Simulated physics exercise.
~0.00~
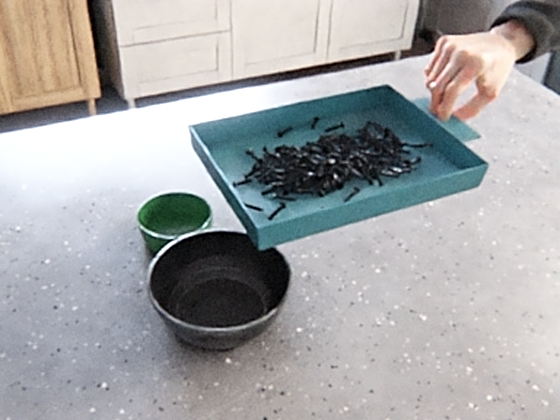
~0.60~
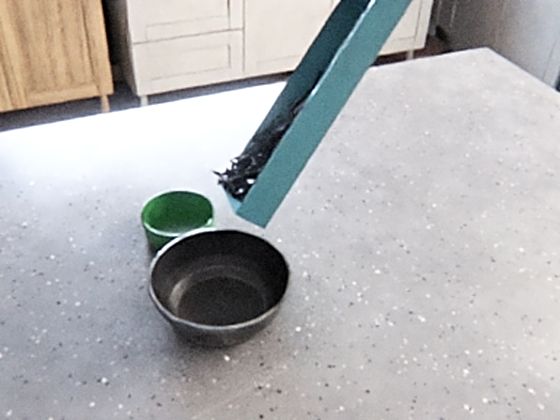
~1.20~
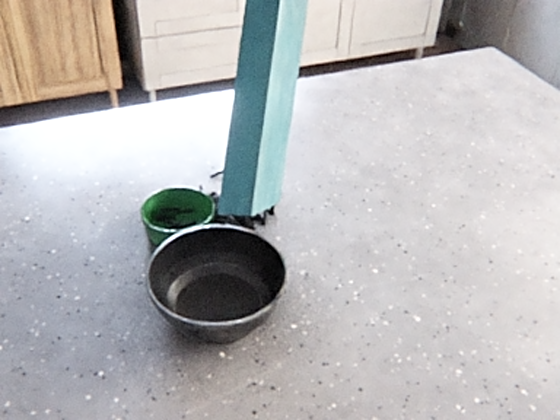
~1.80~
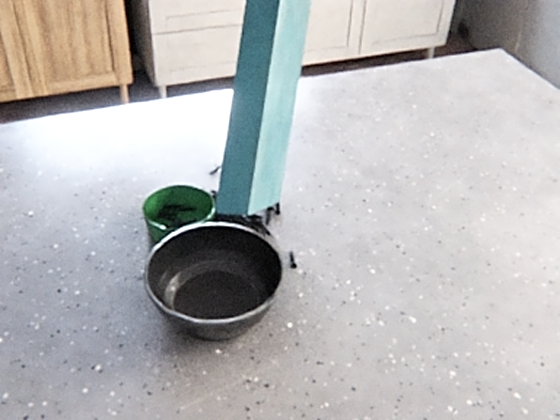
In the video, a hand holds a teal tray of small black screws above a speckled countertop and tips it steeply toward a green dish and black bowl, with a few screws landing in the dish and others falling outside on the counter beside the bowl.
